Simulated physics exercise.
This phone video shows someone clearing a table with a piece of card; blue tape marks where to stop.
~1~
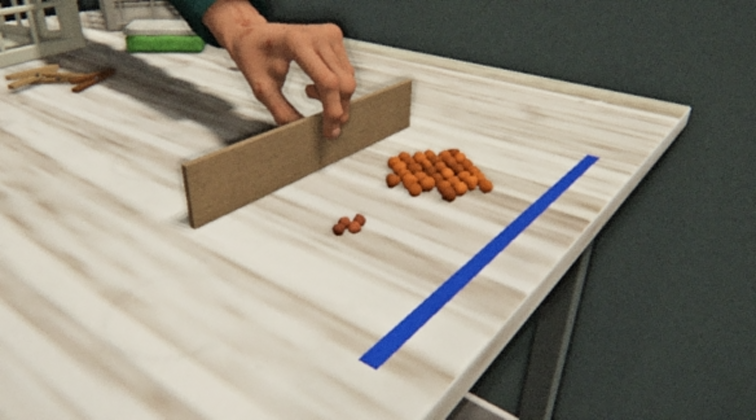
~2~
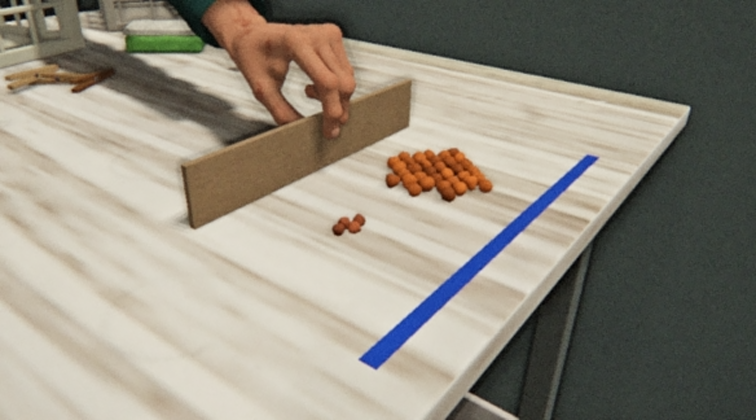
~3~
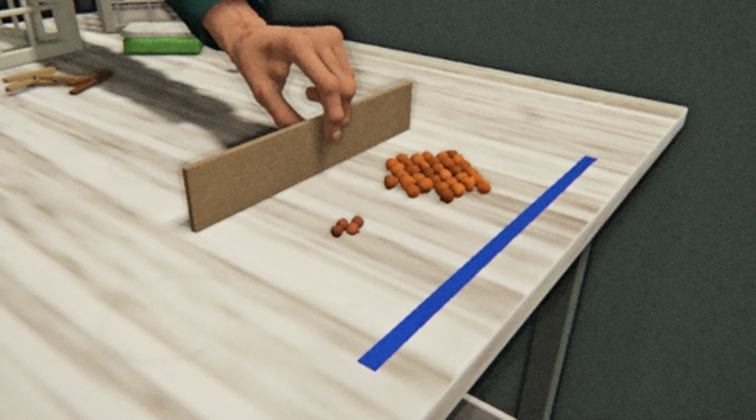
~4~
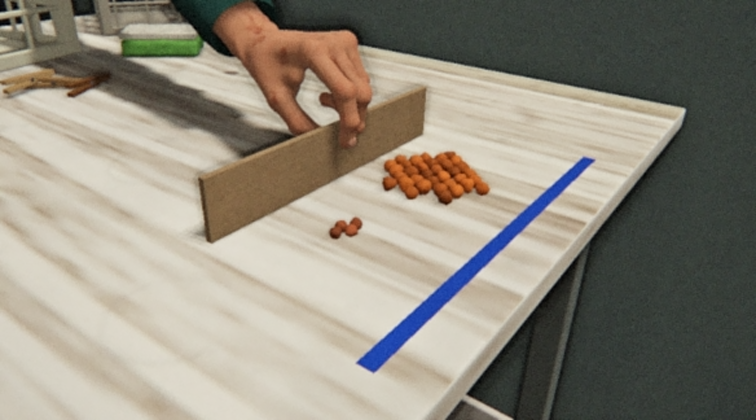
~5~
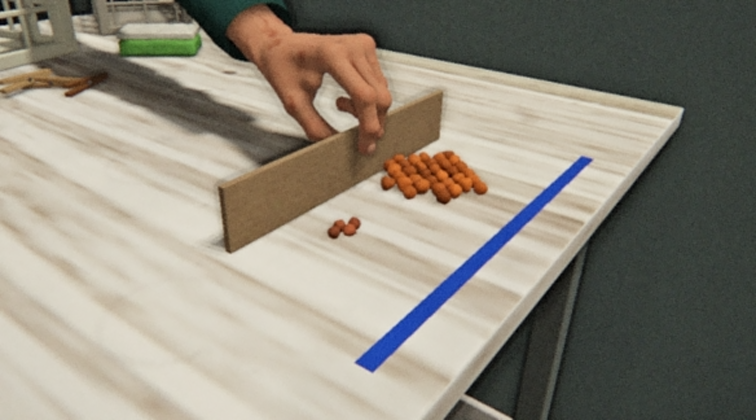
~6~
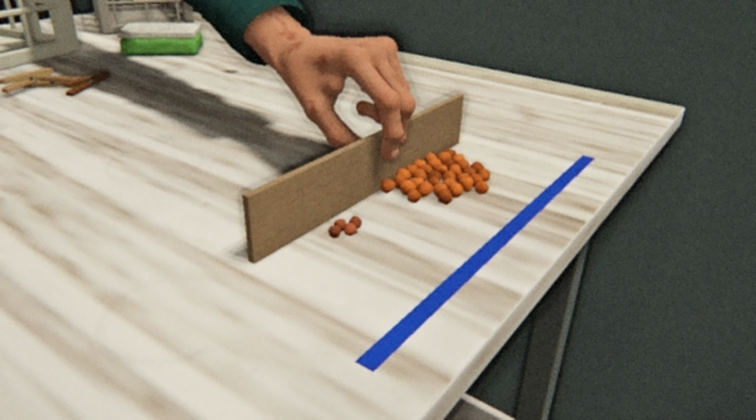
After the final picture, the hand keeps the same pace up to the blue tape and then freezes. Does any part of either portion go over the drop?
At the end, the front portion is not pushed off, the back portion is partly pushed off.
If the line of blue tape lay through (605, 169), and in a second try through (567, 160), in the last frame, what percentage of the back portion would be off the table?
100 % and 0 %.
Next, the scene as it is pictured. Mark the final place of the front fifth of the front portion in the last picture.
That fifth finishes close to (481, 282).
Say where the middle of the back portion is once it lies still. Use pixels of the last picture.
Its centre ends up around (562, 213).
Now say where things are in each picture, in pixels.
In the first frame, piece of card at (211, 186), at rest; blue tape at (587, 163), about two fingers from the edge; edge at (563, 255); front portion at (354, 228), a few clay pellets; back portion at (431, 173), some coated peanuts.
In the second frame, piece of card at (210, 186), at rest; back portion at (430, 173).
In the third frame, piece of card at (211, 189); front portion at (352, 230).
In the fourth frame, piece of card at (227, 199); back portion at (427, 176).
In the fifth frame, piece of card at (247, 208); front portion at (349, 231).
In the sixth frame, piece of card at (270, 216); blue tape at (582, 163); edge at (559, 256); front portion at (350, 230); back portion at (435, 178), about half pushed along.
Then, 0.50 s past the last view, piece of card still moving, near (447, 154); front portion all on the table, its front near (403, 256); back portion all on the table, its front near (525, 196).
Then, 1.03 s past the last view, piece of card stopped at the blue tape; front portion all on the table, its front near (485, 289); back portion a stray few over the edge.
Then, 1.31 s past the last view, piece of card stopped at the blue tape; front portion all on the table, its front near (485, 289); back portion about a quarter over the edge.
Finally, piece of card stopped at the blue tape; front portion all on the table, its front near (485, 289); back portion about a quarter over the edge.
